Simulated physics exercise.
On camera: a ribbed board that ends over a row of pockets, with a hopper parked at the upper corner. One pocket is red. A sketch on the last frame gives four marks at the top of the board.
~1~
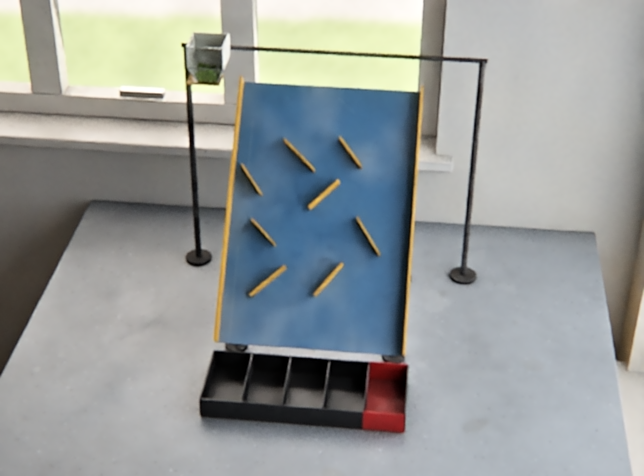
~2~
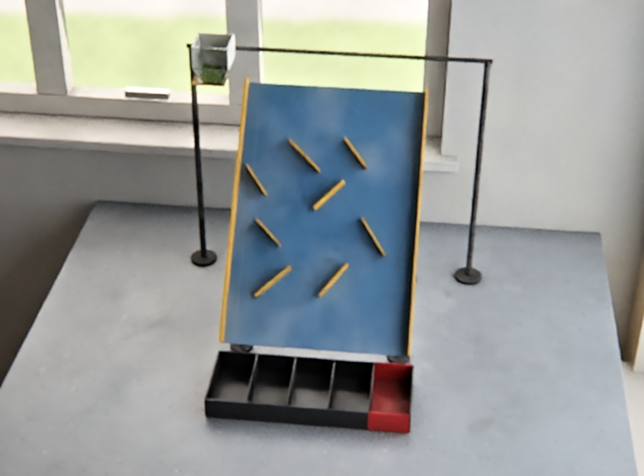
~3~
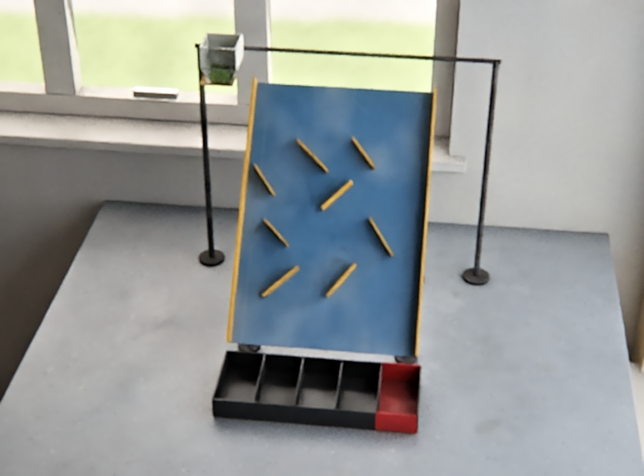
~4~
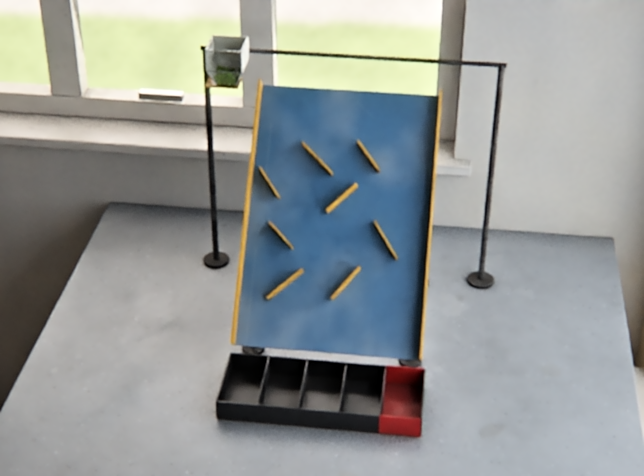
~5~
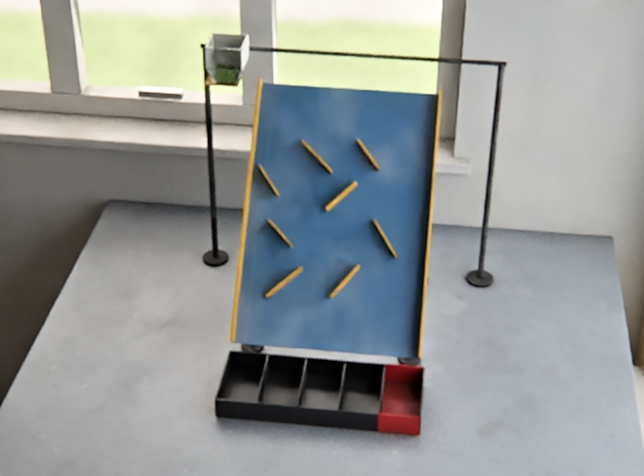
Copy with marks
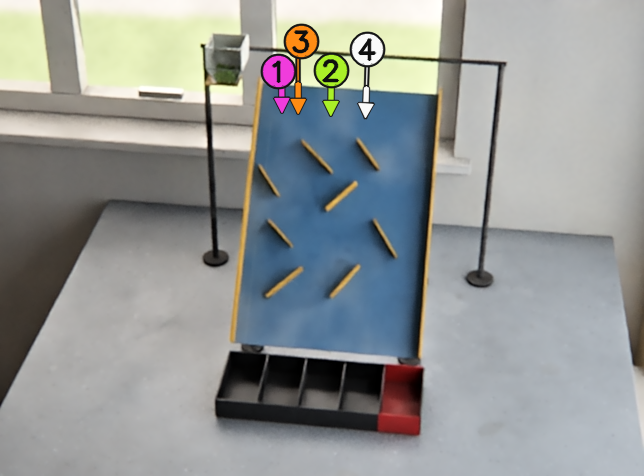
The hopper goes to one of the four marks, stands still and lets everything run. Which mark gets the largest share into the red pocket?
It is 4.
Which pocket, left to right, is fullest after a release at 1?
The third from the left.
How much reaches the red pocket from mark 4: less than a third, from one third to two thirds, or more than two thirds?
Mark 4 gives from one third to two thirds.
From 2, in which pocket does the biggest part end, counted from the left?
The first from the left.
On the marked copy, mark 1 meets the board at (281, 107); mark 2 meets the board at (330, 110); mark 3 meets the board at (298, 108); mark 4 meets the board at (365, 112).
With 1, none in the red pocket, most in other pockets, about a quarter outside the box.
With 2, a small part in the red pocket, most in other pockets, a small part outside the box.
With 3, none in the red pocket, nearly all in other pockets, a small part outside the box.
With 4, about half in the red pocket, about a third in other pockets, a small part outside the box.
